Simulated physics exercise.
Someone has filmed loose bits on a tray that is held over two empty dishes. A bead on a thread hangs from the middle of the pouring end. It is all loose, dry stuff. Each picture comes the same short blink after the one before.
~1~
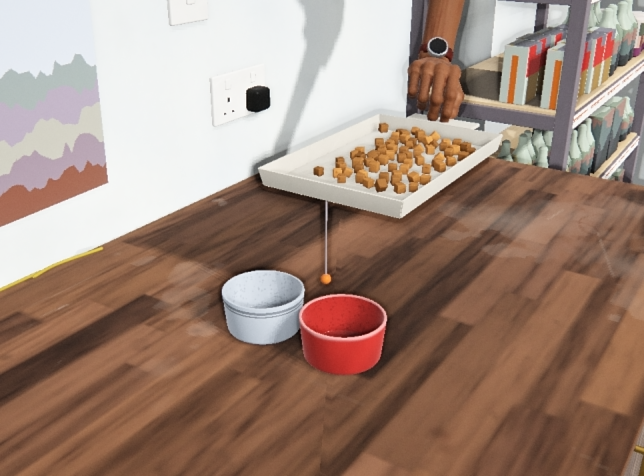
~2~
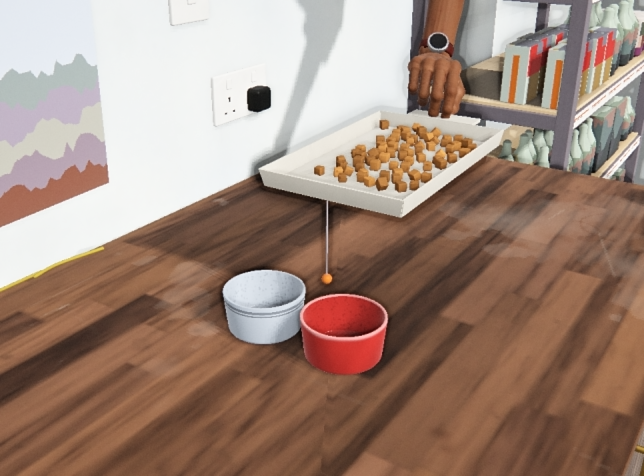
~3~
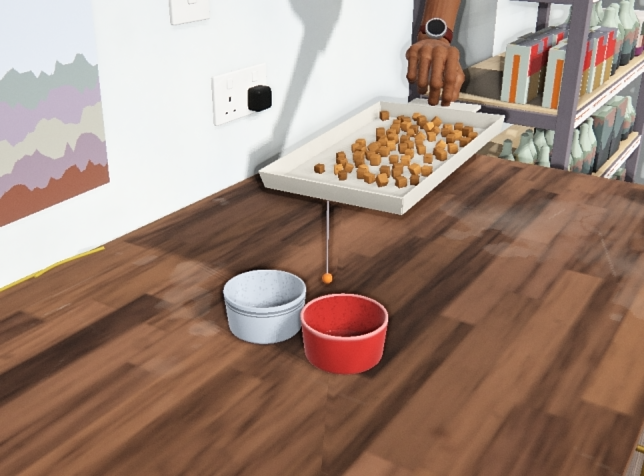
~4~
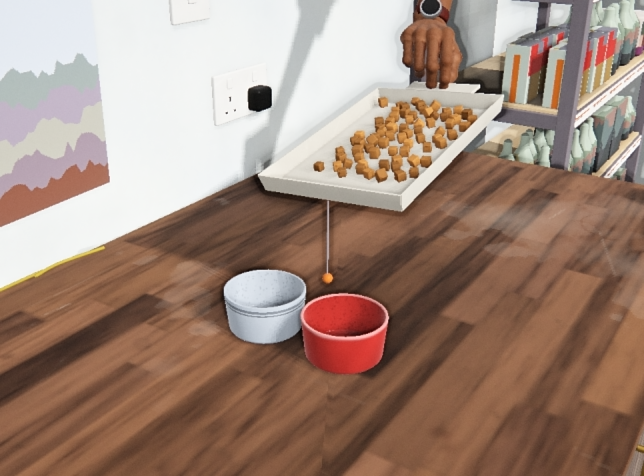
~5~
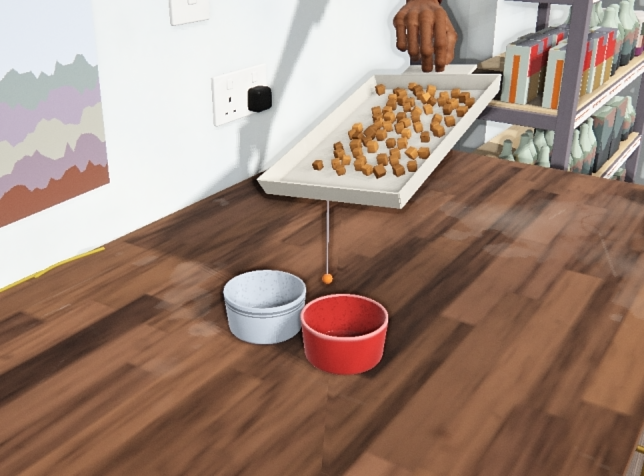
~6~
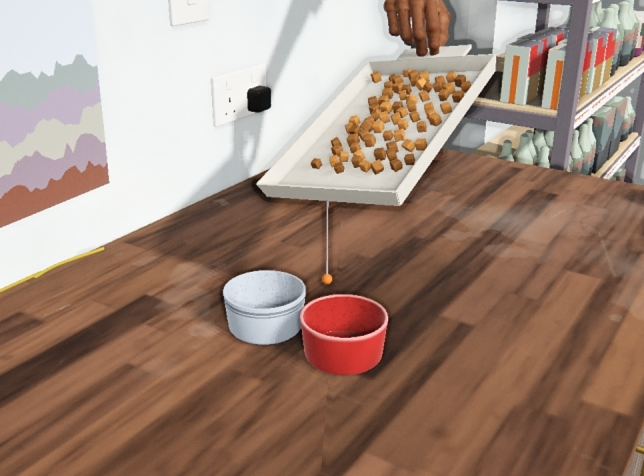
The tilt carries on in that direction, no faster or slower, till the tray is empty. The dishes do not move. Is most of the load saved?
Together they catch the larger part.
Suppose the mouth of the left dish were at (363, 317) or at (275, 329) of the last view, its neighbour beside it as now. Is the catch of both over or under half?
One: Not half. Two: Below a half.
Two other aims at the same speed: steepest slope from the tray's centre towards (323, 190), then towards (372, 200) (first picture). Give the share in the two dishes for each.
Near 60 % and 50 %.
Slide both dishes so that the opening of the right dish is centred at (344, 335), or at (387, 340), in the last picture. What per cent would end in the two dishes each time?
The first gives 30 %, the second 20 %.
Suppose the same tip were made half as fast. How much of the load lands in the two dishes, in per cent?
Close to 70 per cent.
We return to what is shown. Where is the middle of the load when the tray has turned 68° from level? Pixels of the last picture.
Around (295, 167).
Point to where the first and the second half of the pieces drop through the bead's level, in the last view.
The first part at (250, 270); the rest at (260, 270).
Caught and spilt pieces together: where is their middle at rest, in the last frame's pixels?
Around (256, 316).
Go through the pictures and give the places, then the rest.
Corners of the pouring end at (263, 168) and (401, 199), level; middle of the load at (390, 155), brown sugar cubes; left dish at (239, 321); right dish at (319, 351); bead on its thread at (326, 279), in the first picture.
Corners of the pouring end at (264, 168) and (402, 199), level; middle of the load at (391, 152), in the second picture.
Corners of the pouring end at (264, 170) and (401, 196), tipped barely, lowest at the left corner; middle of the load at (391, 146), in the third picture.
Corners of the pouring end at (263, 174) and (400, 193), tipped a little, lowest at the left corner; middle of the load at (402, 138), in the fourth picture.
Corners of the pouring end at (262, 178) and (397, 191), tipped clearly, lowest at the left corner; middle of the load at (400, 128), in the fifth picture.
Corners of the pouring end at (261, 182) and (395, 189), tipped clearly, lowest at the left corner; middle of the load at (384, 117); left dish at (240, 322); right dish at (321, 351), in the sixth picture.
Soon, tray tipped steeply; nearly all on the tray; a small part in the air.
A while on, tray tipped past a quarter turn; about half on the tray; about a quarter in the left dish; about a quarter outside both; a stray few in the air.
Towards the end, tray tipped past a quarter turn; about two thirds in the left dish; about a third outside both.
Finally, tray tipped past a quarter turn; none in the right dish; about two thirds in the left dish; about a third outside both.
